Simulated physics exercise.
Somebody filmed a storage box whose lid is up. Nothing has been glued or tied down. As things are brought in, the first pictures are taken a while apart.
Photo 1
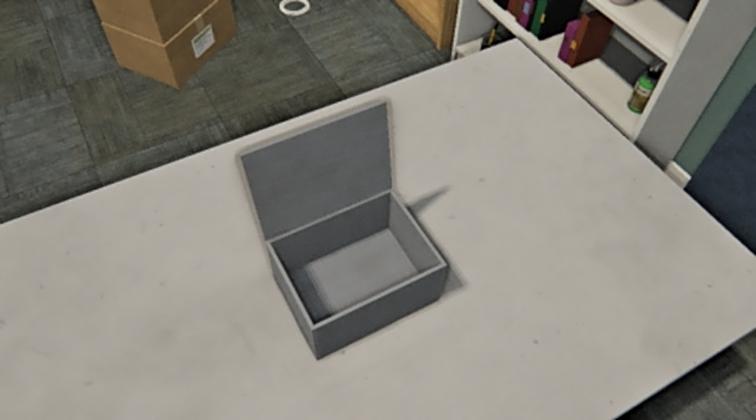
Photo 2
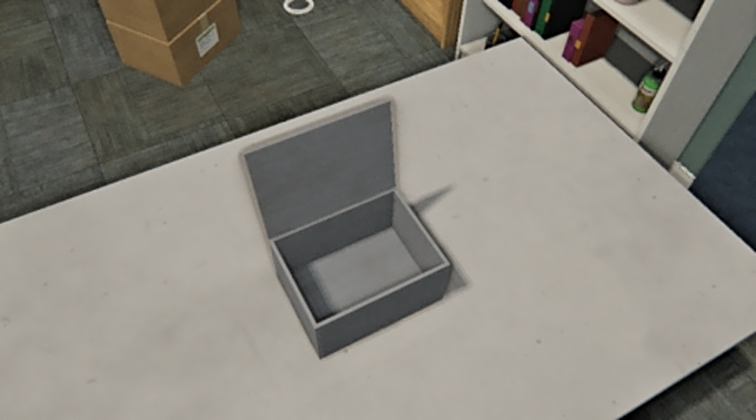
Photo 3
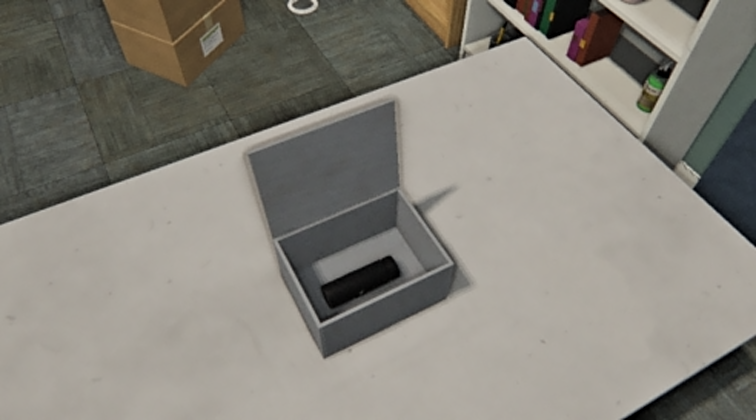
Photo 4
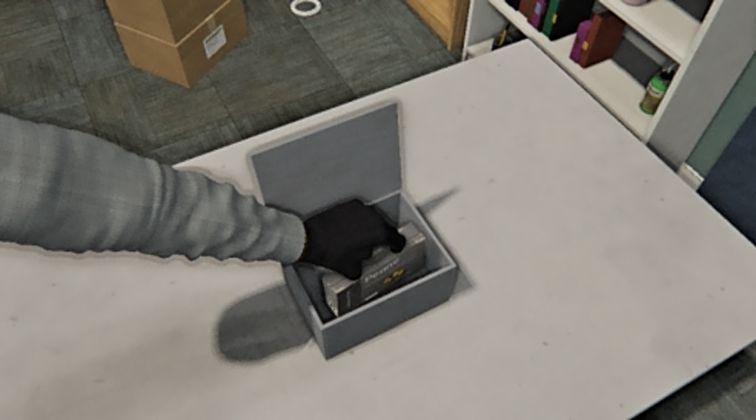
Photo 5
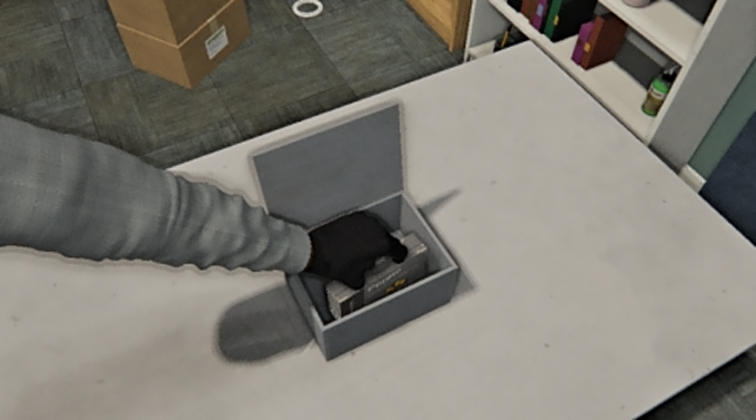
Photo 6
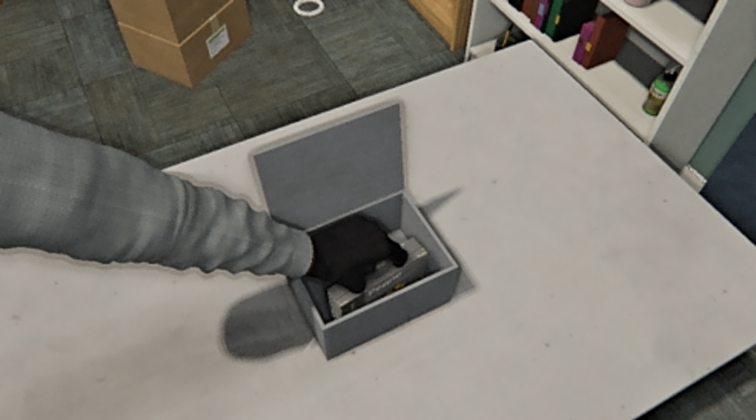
Gloved hand lowering a grey packet into an open grey box on a white table, after a black cylindrical object appears inside.
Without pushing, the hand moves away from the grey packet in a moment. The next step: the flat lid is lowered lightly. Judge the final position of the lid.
Lid down.
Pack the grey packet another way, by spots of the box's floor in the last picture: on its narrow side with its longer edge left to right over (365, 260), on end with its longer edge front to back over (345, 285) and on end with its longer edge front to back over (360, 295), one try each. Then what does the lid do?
1: Closed. 2: Open. 3: Open.
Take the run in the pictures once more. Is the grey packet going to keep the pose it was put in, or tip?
As it turns out, it keeps its original angle.
Then, 0.90 s on from there, lid starting down; grey packet shifted a little near (384, 300).
Then, 1.50 s on from there, lid 66° above the rim; grey packet shifted a little near (384, 300).
Then, 1.90 s on from there, lid 41° above the rim; grey packet shifted a little near (384, 300).
Then, 2.30 s on from there, lid 12° above the rim; grey packet shifted a little near (384, 300).
In the end, lid shut; moved from the start, grey packet; black shaker unmoved. At the end, from the last picture's camera, grey packet near (384, 300).
